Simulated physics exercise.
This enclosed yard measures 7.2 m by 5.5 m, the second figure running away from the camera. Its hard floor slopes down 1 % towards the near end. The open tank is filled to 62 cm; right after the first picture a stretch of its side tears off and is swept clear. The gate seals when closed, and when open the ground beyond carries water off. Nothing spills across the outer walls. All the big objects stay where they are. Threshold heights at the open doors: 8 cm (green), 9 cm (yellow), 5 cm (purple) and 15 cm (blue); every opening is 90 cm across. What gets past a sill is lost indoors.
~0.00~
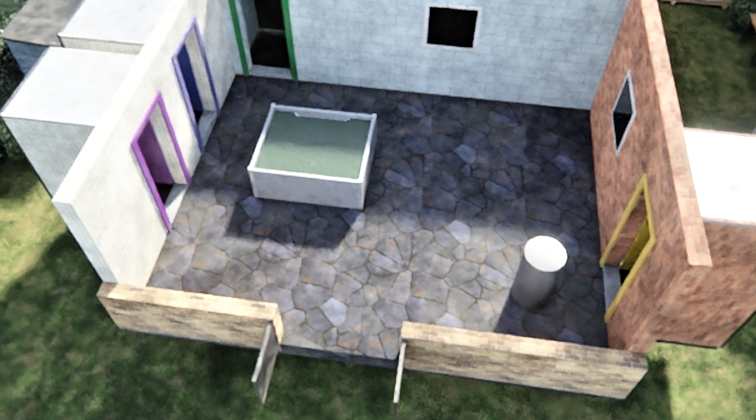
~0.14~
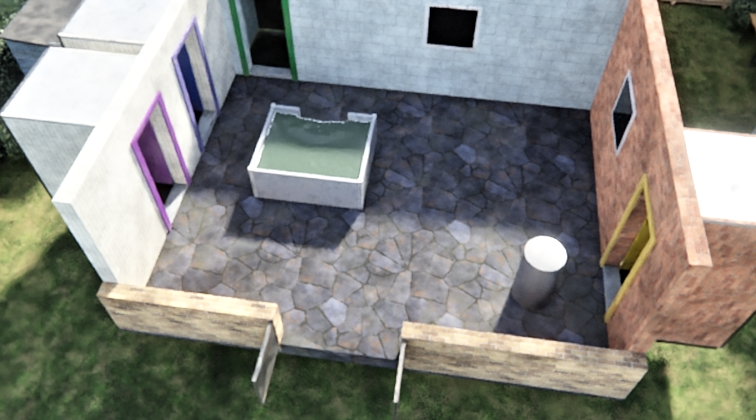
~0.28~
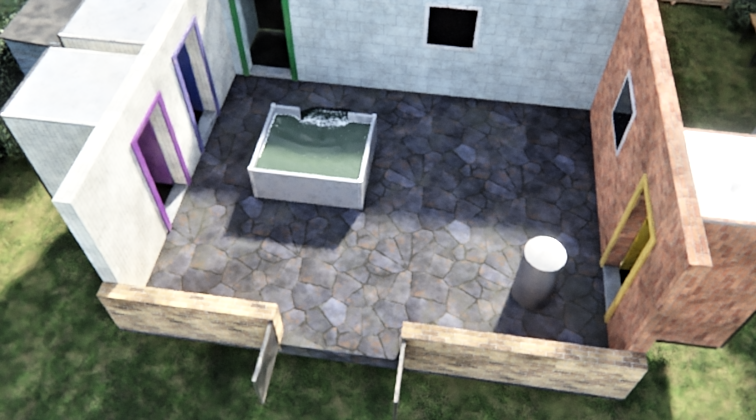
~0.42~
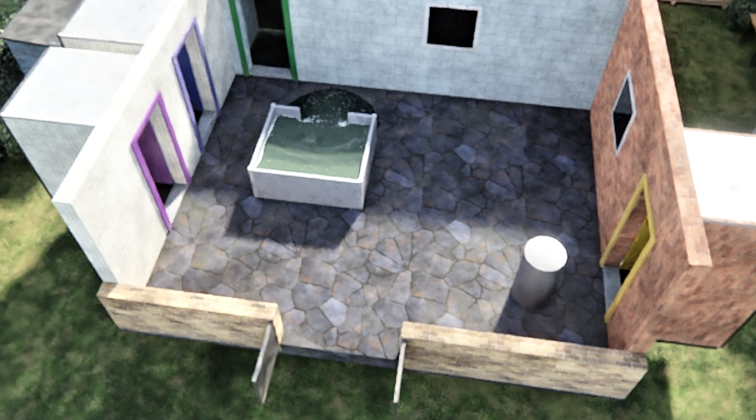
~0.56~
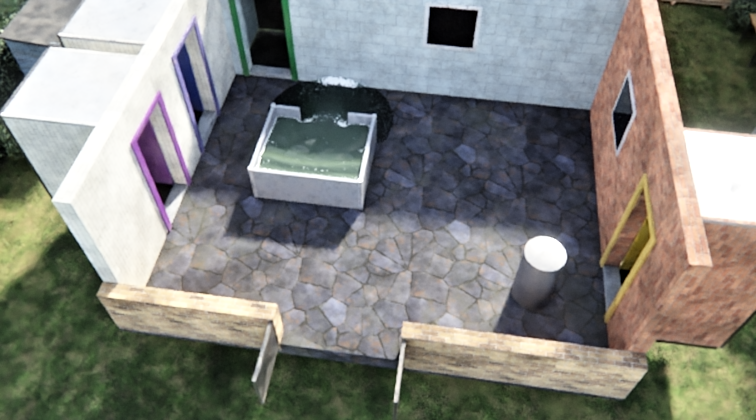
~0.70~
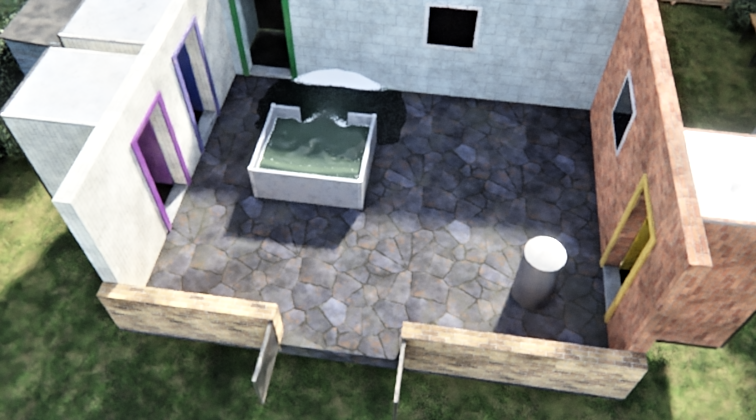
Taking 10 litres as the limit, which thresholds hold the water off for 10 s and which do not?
Within that time: At the green door it goes over the limit; at the yellow door it stays under the limit; at the purple door it stays under the limit; at the blue door it keeps below the limit.
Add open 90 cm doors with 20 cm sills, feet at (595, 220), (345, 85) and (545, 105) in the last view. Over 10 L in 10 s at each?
In turn: Not over, above, below.
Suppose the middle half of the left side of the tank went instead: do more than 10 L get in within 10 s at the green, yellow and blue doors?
Against that limit: Green over, yellow below, blue above.
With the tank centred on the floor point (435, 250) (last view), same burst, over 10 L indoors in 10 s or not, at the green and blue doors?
Then: Green not over, blue under.
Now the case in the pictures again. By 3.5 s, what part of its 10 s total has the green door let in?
About 60 per cent.
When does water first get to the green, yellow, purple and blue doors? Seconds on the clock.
Arrival: Green 0.8 s, yellow 4.0 s, purple 2.6 s, blue 2.0 s.
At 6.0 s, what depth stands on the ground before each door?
In cm: Green 10, yellow 4, purple 3, blue 6.
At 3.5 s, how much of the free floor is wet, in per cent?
Some 45 per cent of it.
After 1.4 s water covers 10 % of the floor and is deepest (36 cm) near (338, 89); green door 15 cm at the sill, 3 L in, yellow door not reached, purple door not reached, blue door not reached.
After 2.2 s water covers 25 % of the floor and is deepest (29 cm) near (235, 78); green door 13 cm at the sill, 18 L in, yellow door not reached, purple door not reached, blue door 6 cm at the sill, 0 L in.
After 3.5 s water covers 45 % of the floor and is deepest (20 cm) near (329, 88); green door 14 cm at the sill, 40 L in, yellow door not reached, purple door 3 cm at the sill, 0 L in, blue door 9 cm at the sill, 0 L in.
After 6.0 s water covers 65 % of the floor and is deepest (13 cm) near (159, 312); green door 10 cm at the sill, 63 L in, yellow door 4 cm at the sill, 0 L in, purple door 3 cm at the sill, 0 L in, blue door 6 cm at the sill, 0 L in.
After 10.0 s water covers 85 % of the floor and is deepest (10 cm) near (136, 309); green door 5 cm at the sill, 66 L in, yellow door 5 cm at the sill, 0 L in, purple door 3 cm at the sill, 0 L in, blue door 4 cm at the sill, 0 L in.
